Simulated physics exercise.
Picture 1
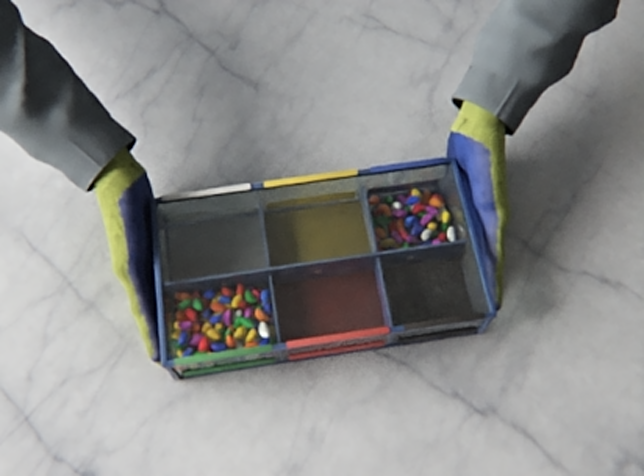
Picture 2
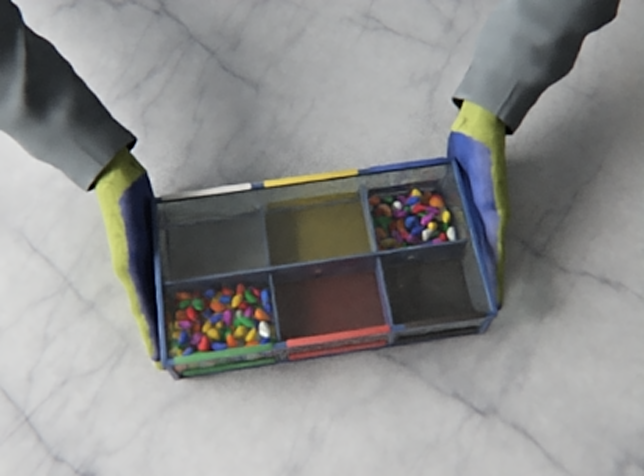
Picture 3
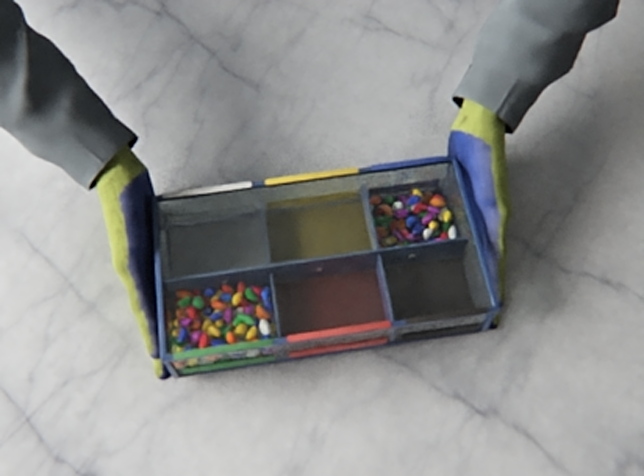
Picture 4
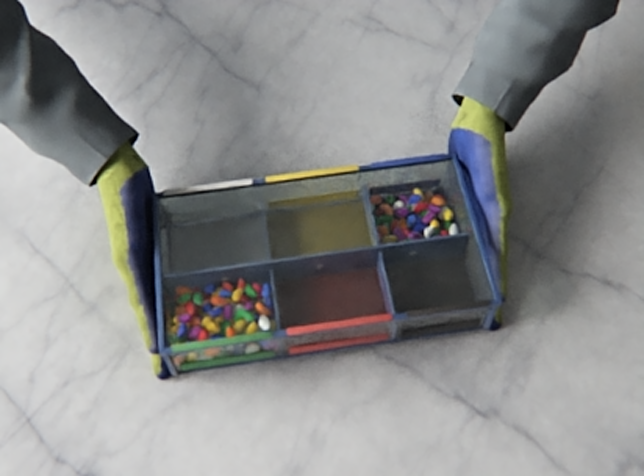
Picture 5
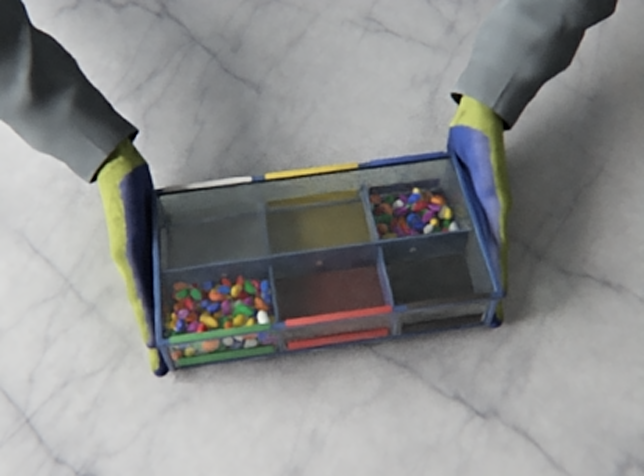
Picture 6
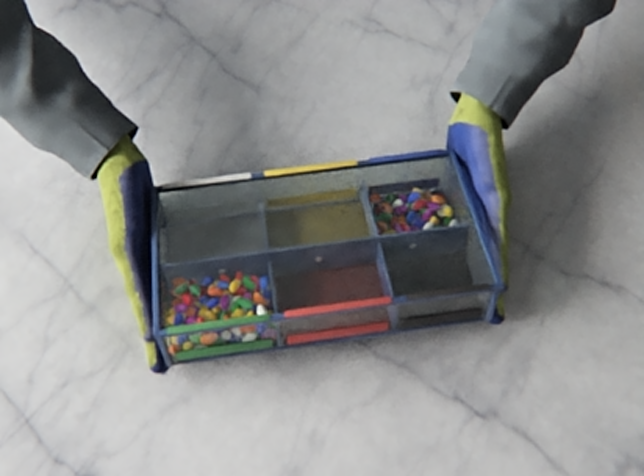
A clear-lidded sorting box, gripped at both ends by gloved hands, tilted gradually toward its right back corner, while the colorful jelly beans stayed heaped in the blue and green compartments, the others empty.
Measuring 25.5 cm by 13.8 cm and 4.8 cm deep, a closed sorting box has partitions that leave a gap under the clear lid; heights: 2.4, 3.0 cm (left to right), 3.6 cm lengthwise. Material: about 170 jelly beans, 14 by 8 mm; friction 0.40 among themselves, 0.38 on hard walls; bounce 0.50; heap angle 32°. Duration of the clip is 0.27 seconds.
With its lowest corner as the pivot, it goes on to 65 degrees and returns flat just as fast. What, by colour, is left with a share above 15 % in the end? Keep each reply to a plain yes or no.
Here goes: Red no; blue yes; green yes; yellow no; white no; black no.
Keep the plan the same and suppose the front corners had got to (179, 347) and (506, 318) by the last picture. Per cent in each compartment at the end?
Each compartment ends with this per cent: Red 20, blue 35, green 45, yellow 0, white 0 and black 5.
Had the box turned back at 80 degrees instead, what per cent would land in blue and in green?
Shares: Blue 35, green 55, in per cent.
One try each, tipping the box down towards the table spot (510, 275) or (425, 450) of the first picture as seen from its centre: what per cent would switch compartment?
About 25 and 5 per cent.
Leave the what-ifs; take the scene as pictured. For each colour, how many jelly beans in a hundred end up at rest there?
Per cent by compartment - red 0, blue 35, green 65, yellow 0, white 0, black 0.
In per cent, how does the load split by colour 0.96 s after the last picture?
In per cent: Red 0; blue 35; green 65; yellow 0; white 0; black 0.
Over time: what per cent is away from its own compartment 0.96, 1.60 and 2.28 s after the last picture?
Around 0, then 0, then 0.
Then, 0.96 s after the last picture, tilt 65 degrees; blue 35 %, green 65 %.
Then, 1.60 s after the last picture, tilt 28 degrees; blue 35 %, green 65 %.
Then, 2.28 s after the last picture, tilt 0 degrees; blue 35 %, green 65 %.
In the end, red 0 %, blue 35 %, green 65 %, yellow 0 %, white 0 %, black 0 %.
